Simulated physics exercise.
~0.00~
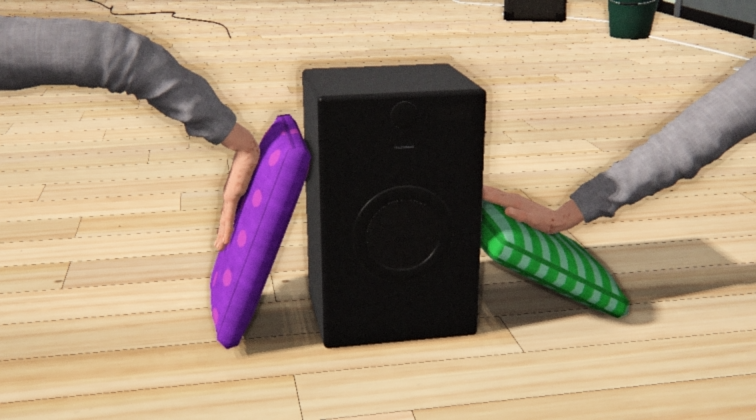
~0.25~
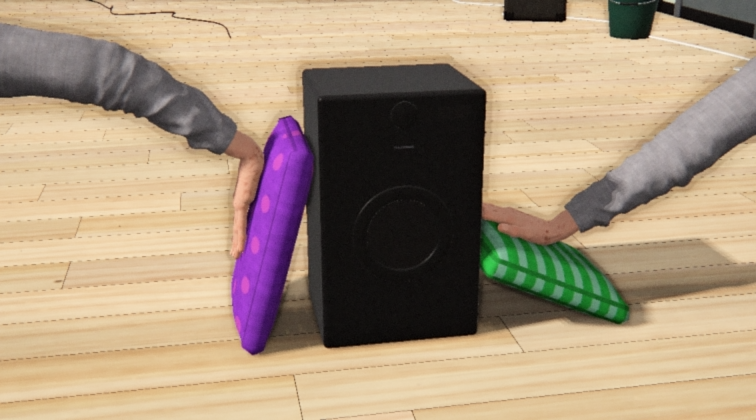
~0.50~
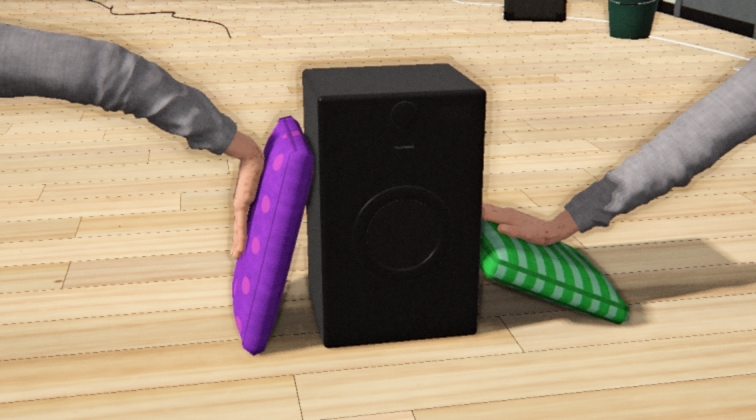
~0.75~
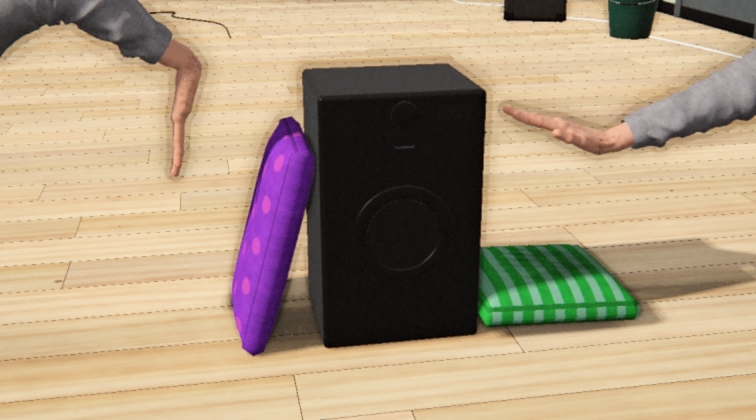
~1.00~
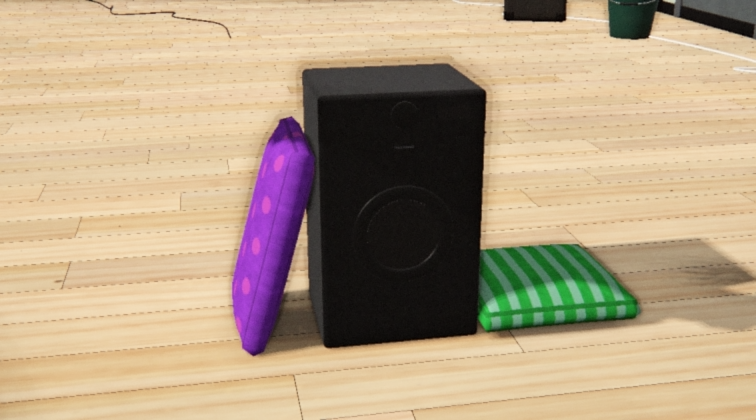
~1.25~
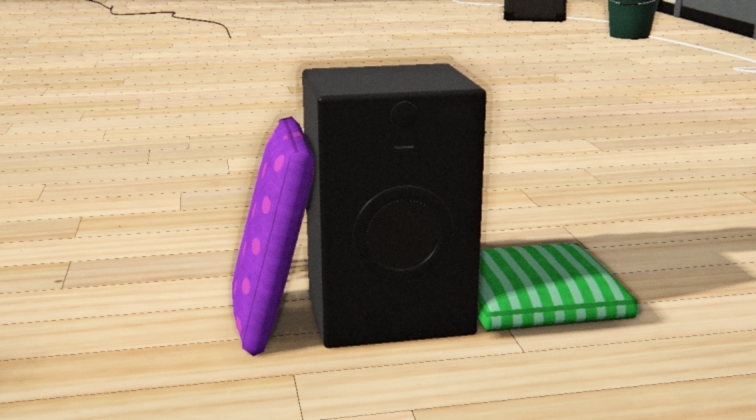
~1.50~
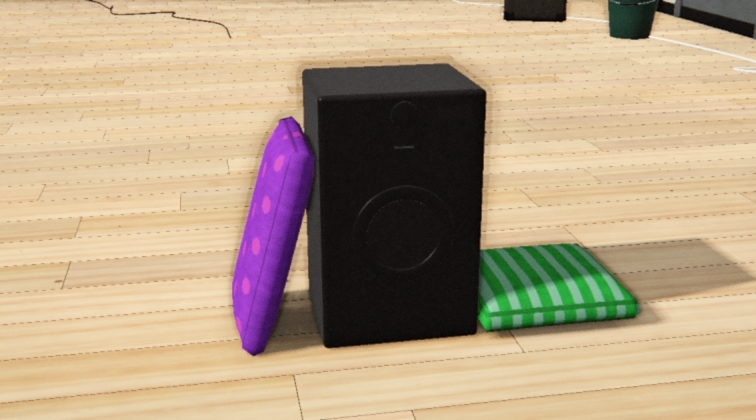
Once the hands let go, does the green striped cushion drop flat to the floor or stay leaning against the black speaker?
The green striped cushion drops and lies flat on the floor beside the speaker, while the purple pillow stays propped on the other side.
